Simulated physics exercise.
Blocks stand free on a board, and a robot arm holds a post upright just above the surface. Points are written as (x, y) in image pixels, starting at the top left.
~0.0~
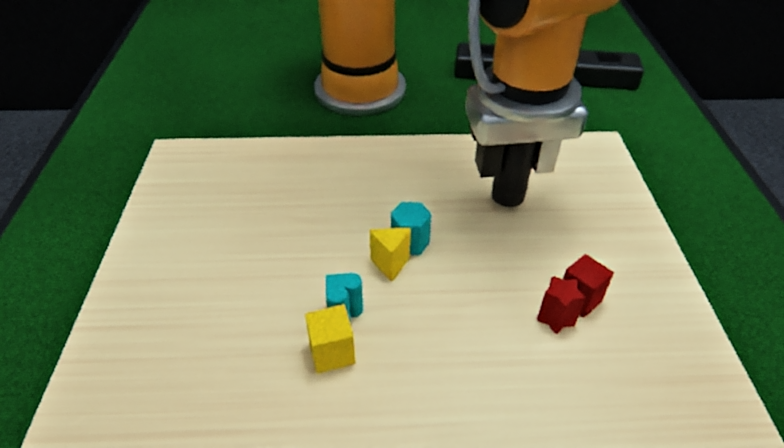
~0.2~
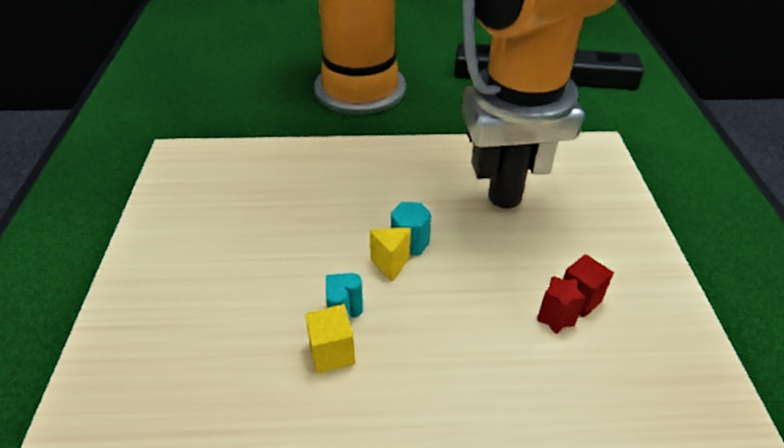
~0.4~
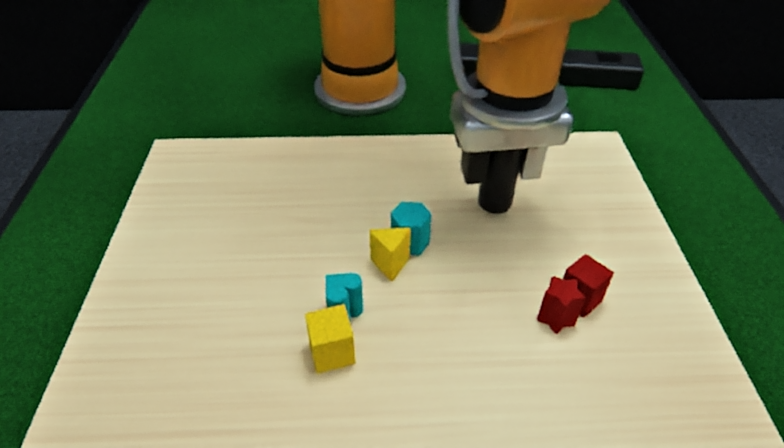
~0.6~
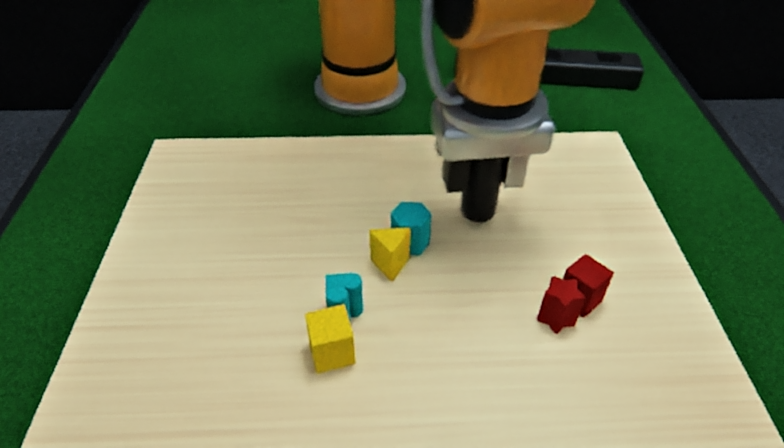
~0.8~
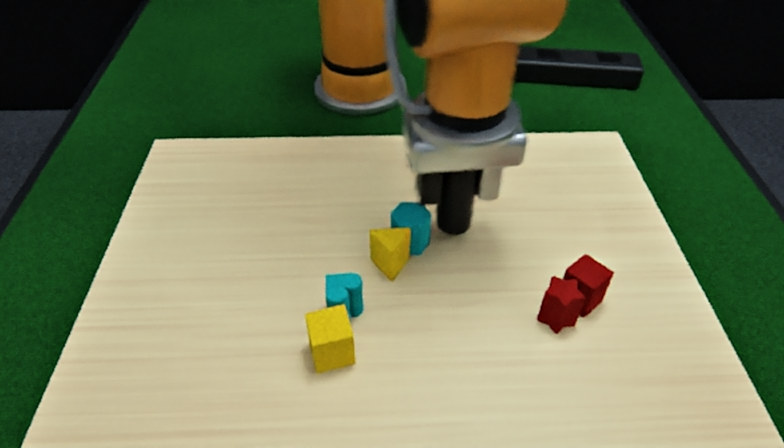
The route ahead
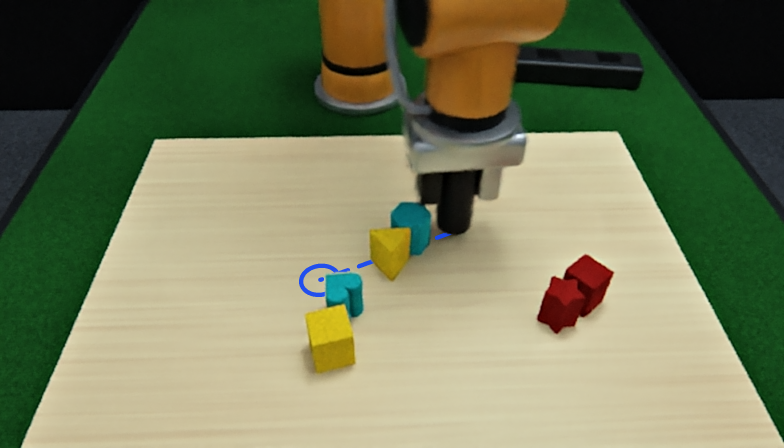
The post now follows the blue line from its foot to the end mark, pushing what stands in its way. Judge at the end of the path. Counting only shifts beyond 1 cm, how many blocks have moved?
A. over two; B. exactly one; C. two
C
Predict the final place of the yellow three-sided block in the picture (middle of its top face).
I expect it at (362, 262).
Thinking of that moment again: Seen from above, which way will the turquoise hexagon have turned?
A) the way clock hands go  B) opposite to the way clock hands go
Option A.
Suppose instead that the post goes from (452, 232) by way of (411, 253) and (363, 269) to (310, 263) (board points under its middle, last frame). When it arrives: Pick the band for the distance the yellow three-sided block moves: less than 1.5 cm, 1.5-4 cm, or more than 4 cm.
Ends over 4 cm away.
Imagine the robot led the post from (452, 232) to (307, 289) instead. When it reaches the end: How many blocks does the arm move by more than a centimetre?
I think two will be displaced.
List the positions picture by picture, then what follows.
Tip of the post at (508, 197), middles of tops, turquoise heart at (341, 284), yellow three-sided block at (391, 236), turquoise hexagon at (411, 213), in the first frame.
Post at (505, 198), nothing pushed, in the second frame.
Post at (495, 203), nothing pushed, in the third frame.
Post at (478, 211), nothing pushed, in the fourth frame.
Post at (453, 223), turquoise heart at (341, 284), yellow three-sided block at (391, 236), turquoise hexagon at (411, 213), in the fifth frame.
The line goes in a line from (452, 232) to (320, 280).
The first path, step by step. One third of the way, post at (411, 239); yellow three-sided block at (384, 241); turquoise hexagon at (374, 218), turned 30° clockwise.
Two thirds of the way, post at (366, 255); yellow three-sided block at (366, 258); turquoise hexagon at (332, 222), turned 65° clockwise.
At the end, post at (319, 271); turquoise heart unmoved; yellow three-sided block at (362, 262), turned 20° anticlockwise; turquoise hexagon at (319, 220), turned 90° clockwise.
